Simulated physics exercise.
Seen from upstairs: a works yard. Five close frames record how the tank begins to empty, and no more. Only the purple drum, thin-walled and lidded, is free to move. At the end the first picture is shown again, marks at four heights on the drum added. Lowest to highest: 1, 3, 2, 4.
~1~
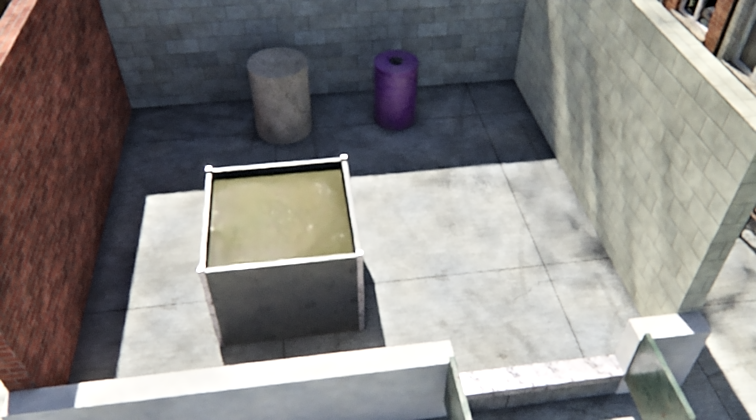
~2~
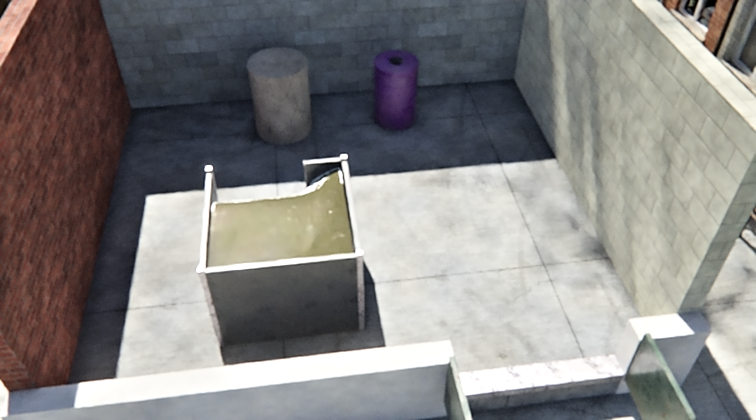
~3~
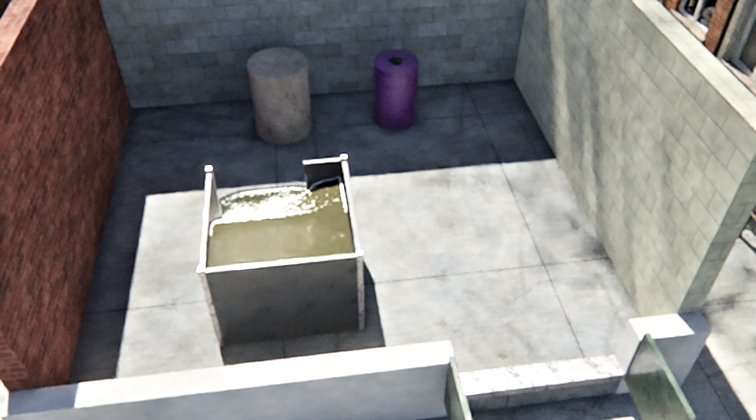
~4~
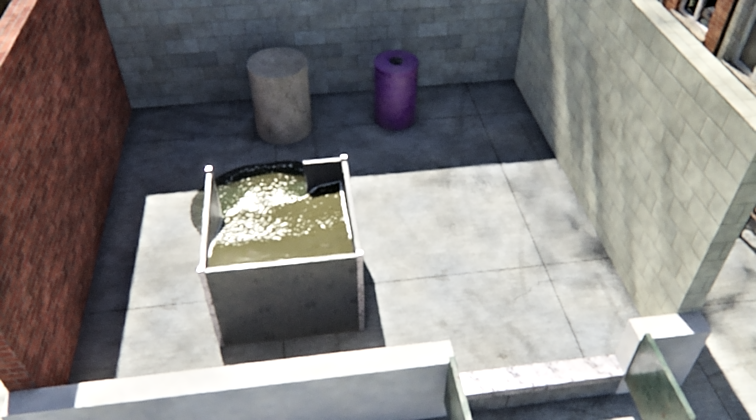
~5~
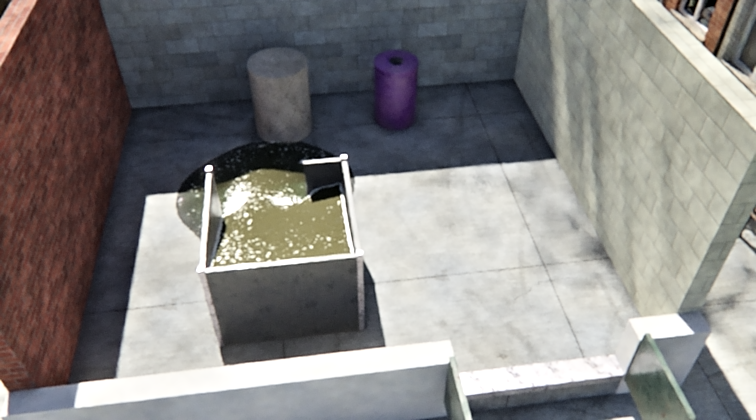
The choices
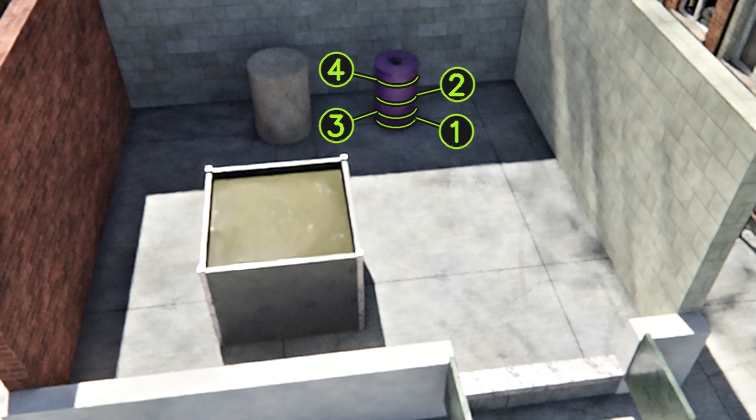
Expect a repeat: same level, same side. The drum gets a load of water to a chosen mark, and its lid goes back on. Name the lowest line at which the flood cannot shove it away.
It is 2.
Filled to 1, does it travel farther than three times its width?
Yes.
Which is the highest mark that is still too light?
That is mark 3.
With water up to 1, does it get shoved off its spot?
Yes, it does.
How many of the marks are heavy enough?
Two.
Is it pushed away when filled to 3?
Yes, it does.
In lime, 1 at (398, 127); 2 at (399, 104); 3 at (399, 118); 4 at (399, 85); from the bottom up 1, 3, 2, 4.
Choosing 1, it is pushed about 5 times its own width away.
Choosing 2, it does not move.
Choosing 3, it is pushed about half its own width away.
Choosing 4, it does not move.
